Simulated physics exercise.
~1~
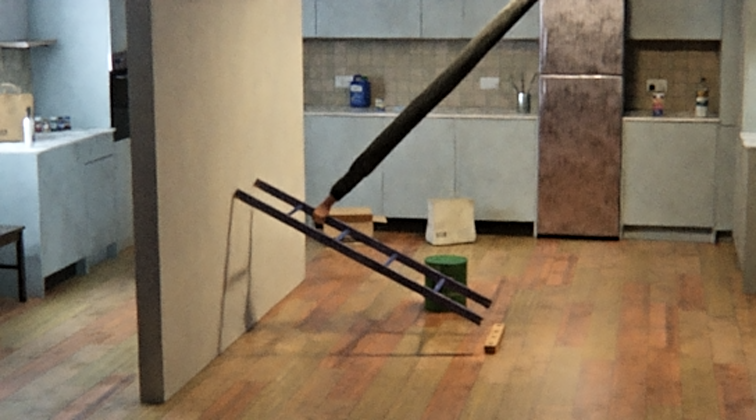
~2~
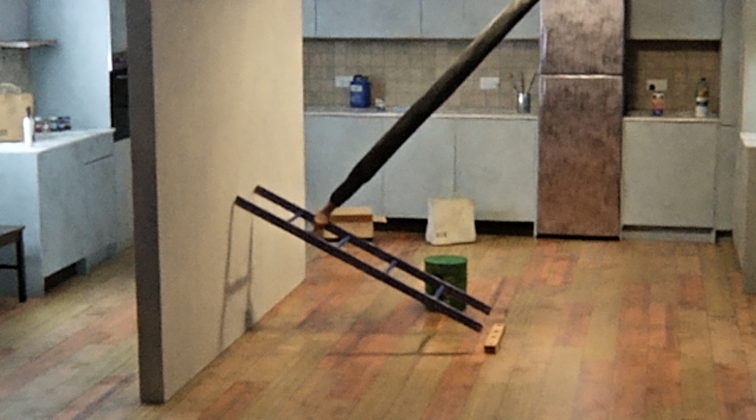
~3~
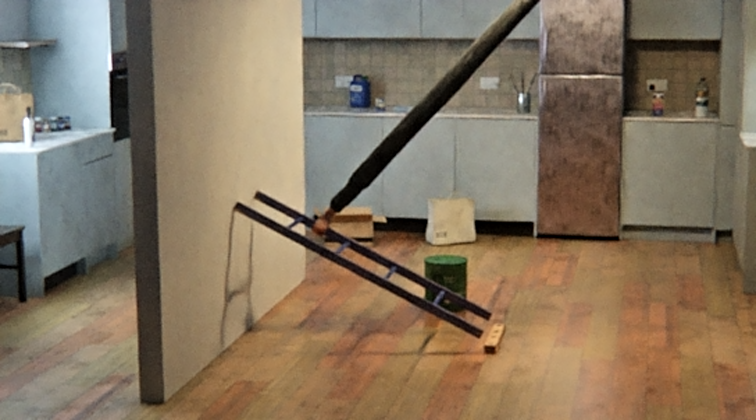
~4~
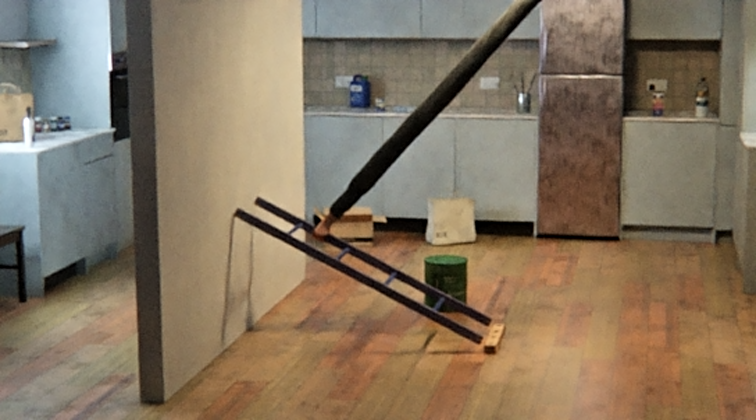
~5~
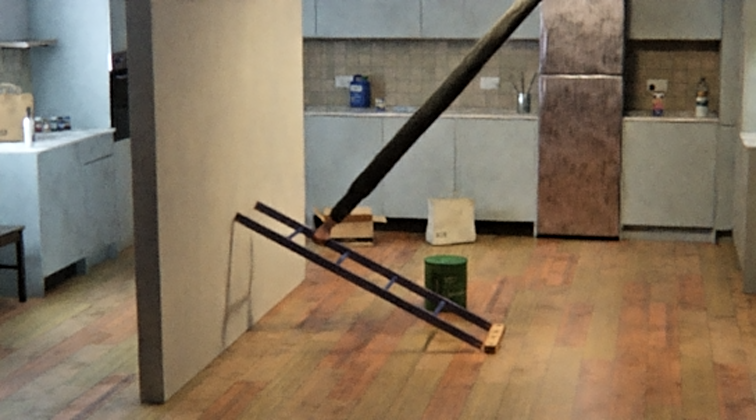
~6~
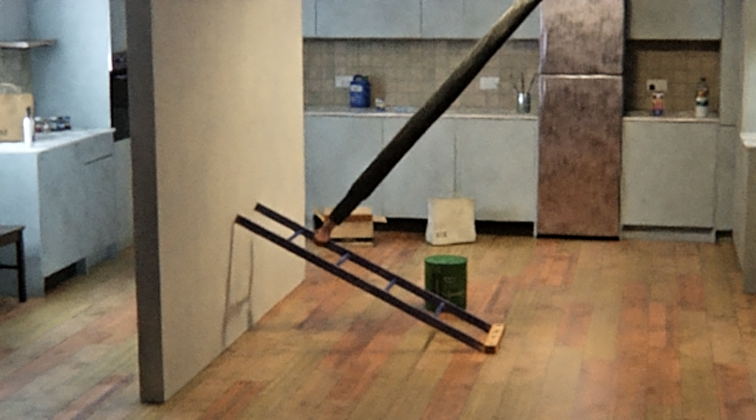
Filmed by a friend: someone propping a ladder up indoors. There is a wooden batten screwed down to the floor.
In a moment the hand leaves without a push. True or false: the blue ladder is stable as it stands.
True.
Then, 0.18 s later than the last frame, blue ladder moving near (366, 275).
When it is over, the blue ladder holds its place, near (366, 275); the rest as before.
